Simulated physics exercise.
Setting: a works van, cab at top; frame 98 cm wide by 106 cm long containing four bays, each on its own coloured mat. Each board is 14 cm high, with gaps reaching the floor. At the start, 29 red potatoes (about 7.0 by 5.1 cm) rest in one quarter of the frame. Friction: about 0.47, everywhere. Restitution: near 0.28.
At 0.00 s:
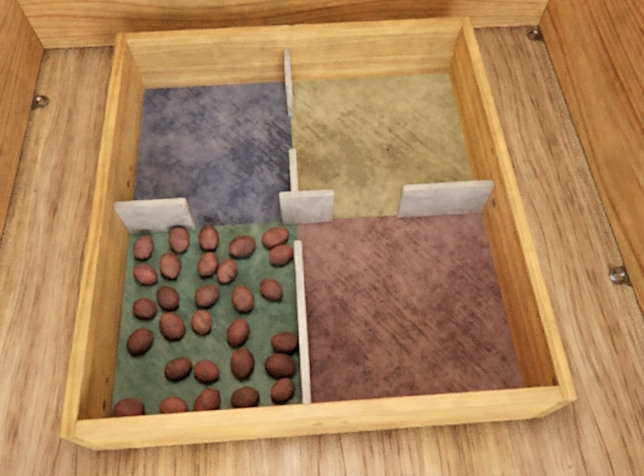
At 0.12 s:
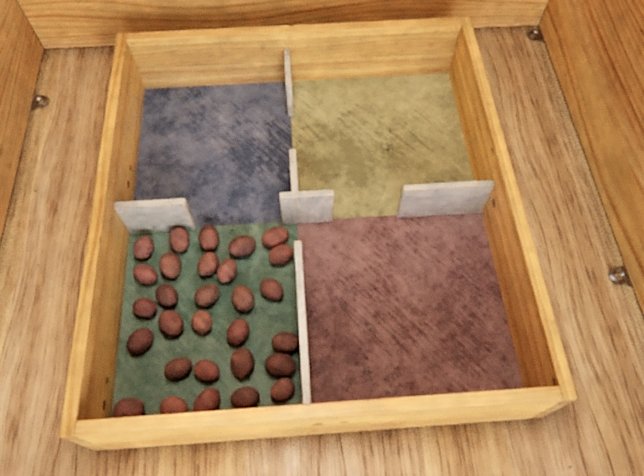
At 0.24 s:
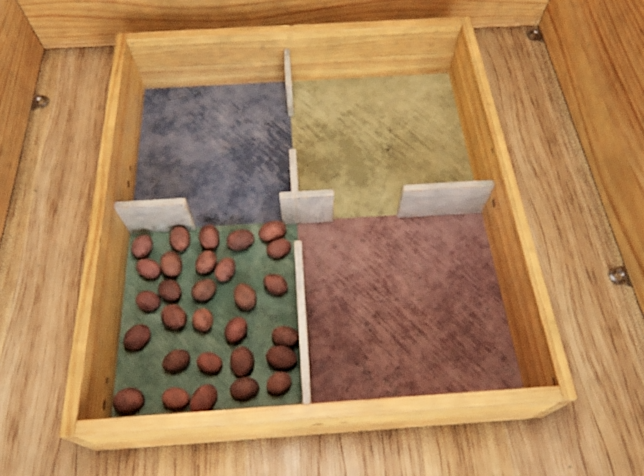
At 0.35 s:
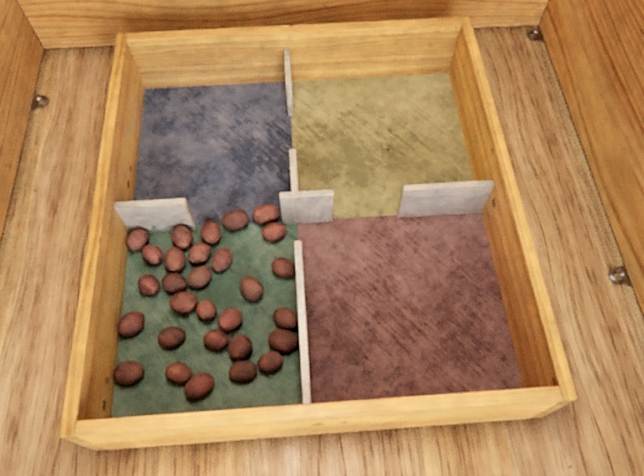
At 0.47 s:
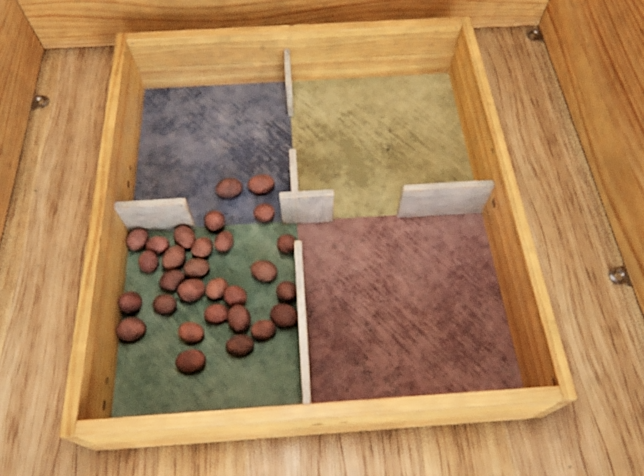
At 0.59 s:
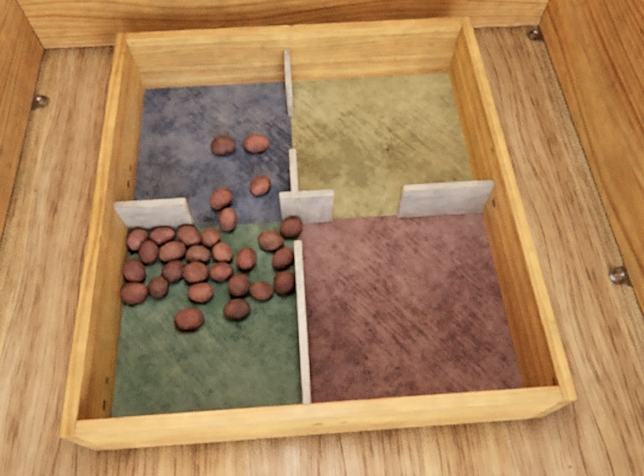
Reddish-brown potatoes sliding up the green quarter of a divided wooden tray, bunching near the gap, a few passing onto blue.
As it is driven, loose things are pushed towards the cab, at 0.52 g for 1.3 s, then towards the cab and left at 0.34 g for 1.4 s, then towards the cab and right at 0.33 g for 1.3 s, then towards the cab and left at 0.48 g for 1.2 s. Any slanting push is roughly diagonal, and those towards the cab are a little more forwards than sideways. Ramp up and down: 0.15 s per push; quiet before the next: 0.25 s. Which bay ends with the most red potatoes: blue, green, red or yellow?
It is the blue one.
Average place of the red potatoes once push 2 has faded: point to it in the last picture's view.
It works out to somewhere near (207, 152) in the final view.
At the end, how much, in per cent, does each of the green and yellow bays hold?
Shares: Green near 30, yellow near 0 percent.
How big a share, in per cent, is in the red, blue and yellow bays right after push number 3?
By that time it's red at 0 percent, blue at 60 percent and yellow at 0 percent.
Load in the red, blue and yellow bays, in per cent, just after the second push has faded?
In per cent: Red 0, blue 60 and yellow 0.
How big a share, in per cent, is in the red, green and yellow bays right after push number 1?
Red 0 %, green 30 %, yellow 0 %.
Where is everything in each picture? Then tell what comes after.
In the first frame, middle of the blue mat (214, 149); middle of the green mat (210, 320); middle of the red mat (405, 307); middle of the yellow mat (380, 140); 29 in the green bay; the potato farthest behind, in the direction of the first push, is at (174, 408).
In the second frame, 29 in the green bay; the potato farthest behind, in the direction of the first push, is at (174, 408).
In the third frame, 29 in the green bay; the potato farthest behind, in the direction of the first push, is at (203, 399).
In the fourth frame, 1 in the blue bay and 28 in the green bay; the potato farthest behind, in the direction of the first push, is at (199, 386).
In the fifth frame, 3 in the blue bay and 26 in the green bay; the potato farthest behind, in the direction of the first push, is at (190, 361).
In the sixth frame, 5 in the blue bay and 24 in the green bay; the potato farthest behind, in the direction of the first push, is at (189, 319).
After push 1 (1.54 s), 1 in the red bay, 18 in the blue bay and 10 in the green bay.
After push 2 (3.19 s), 1 in the red bay, 18 in the blue bay and 10 in the green bay.
After push 3 (4.74 s), 1 in the red bay, 18 in the blue bay and 10 in the green bay.
After push 4 (6.19 s), 1 in the red bay, 18 in the blue bay and 10 in the green bay.
Outcome (at 6.48 s), 1 in the red bay, 18 in the blue bay and 10 in the green bay.
